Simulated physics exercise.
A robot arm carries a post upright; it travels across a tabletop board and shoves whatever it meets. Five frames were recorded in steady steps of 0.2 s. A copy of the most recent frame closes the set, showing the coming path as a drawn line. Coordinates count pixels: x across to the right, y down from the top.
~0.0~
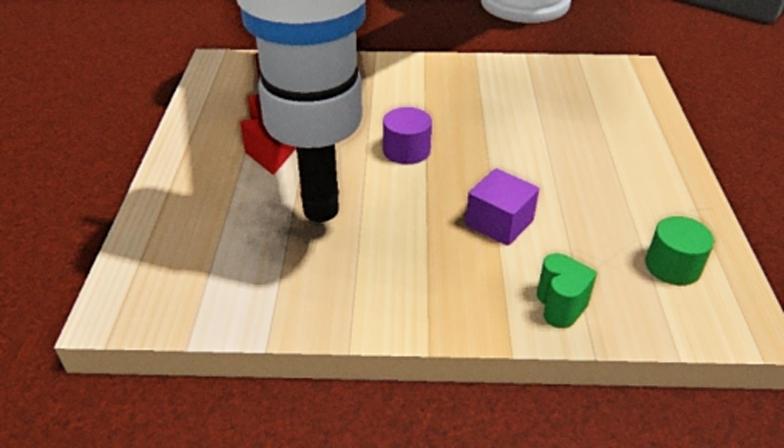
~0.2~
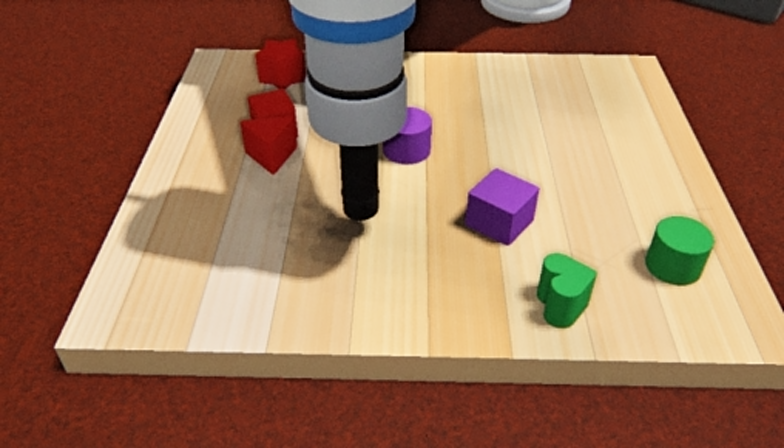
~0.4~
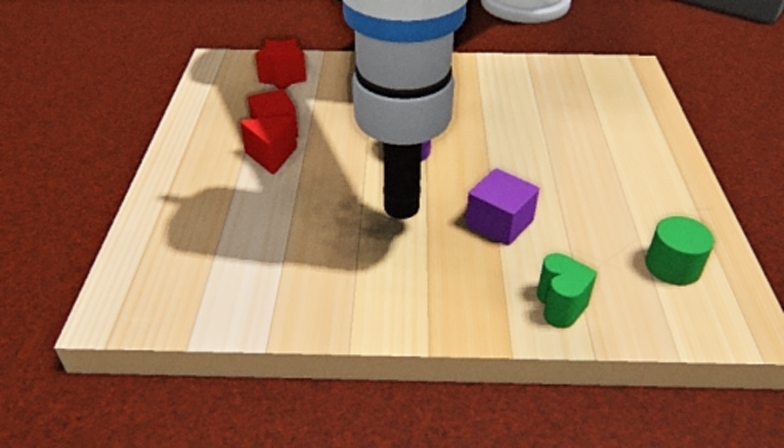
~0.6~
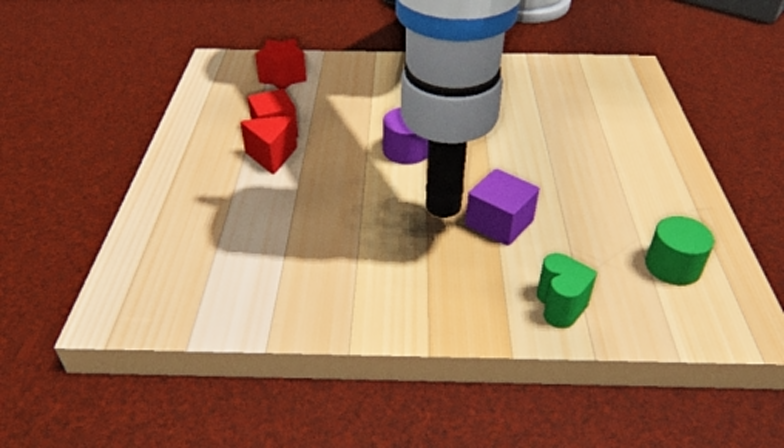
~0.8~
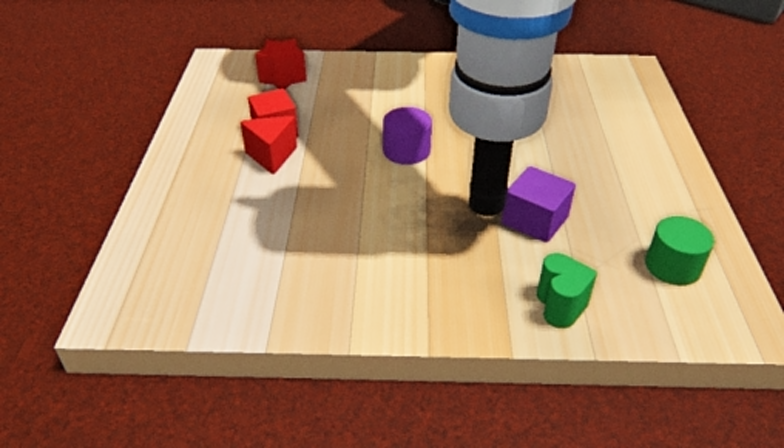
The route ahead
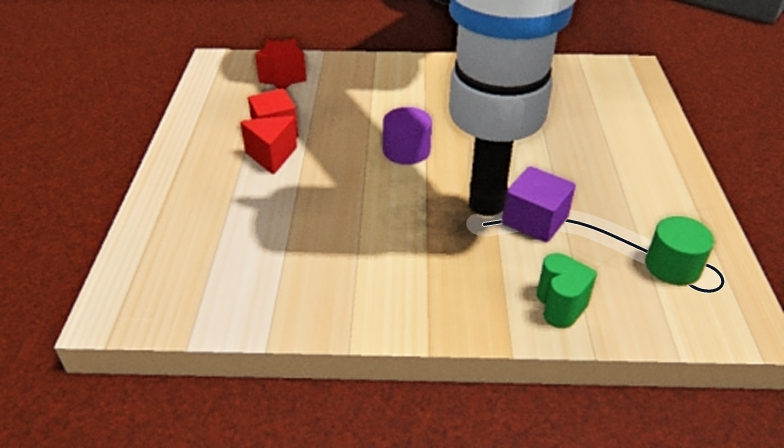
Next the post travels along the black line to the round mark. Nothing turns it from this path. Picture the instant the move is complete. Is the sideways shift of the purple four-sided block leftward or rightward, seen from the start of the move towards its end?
It's pushed left.
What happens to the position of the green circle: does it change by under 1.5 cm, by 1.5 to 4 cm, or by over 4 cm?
It's set to move over 4 cm.
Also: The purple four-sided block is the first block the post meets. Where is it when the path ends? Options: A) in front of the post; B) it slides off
I'll go with B - it slides off.
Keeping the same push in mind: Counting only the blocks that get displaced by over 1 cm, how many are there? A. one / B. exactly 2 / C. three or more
B
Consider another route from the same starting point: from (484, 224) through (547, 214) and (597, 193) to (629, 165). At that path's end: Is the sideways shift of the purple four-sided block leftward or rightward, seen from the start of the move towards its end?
The right.
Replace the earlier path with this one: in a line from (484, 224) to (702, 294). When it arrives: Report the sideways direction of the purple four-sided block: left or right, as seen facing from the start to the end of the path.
Left.
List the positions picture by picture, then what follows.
Lower end of the post at (321, 212), tops of blocks, purple four-sided block at (504, 189), green heart at (569, 273), green circle at (686, 233), in the first frame.
Post at (361, 211), blocks as before, in the second frame.
Post at (402, 209), blocks as before, in the third frame.
Post at (443, 208), blocks as before, in the fourth frame.
Post at (486, 206), purple four-sided block at (541, 187), green heart at (569, 273), green circle at (686, 233), in the fifth frame.
The drawn path runs from (484, 224) over (556, 219) and (628, 243) to (703, 277).
On the path given first. One third of the way, post at (561, 201); purple four-sided block at (615, 180).
Two thirds of the way, post at (635, 225); purple four-sided block at (654, 181), turned 60° anticlockwise.
At the end, post at (710, 258); purple four-sided block at (655, 181), turned 60° anticlockwise; green heart not moved; green circle at (763, 271).
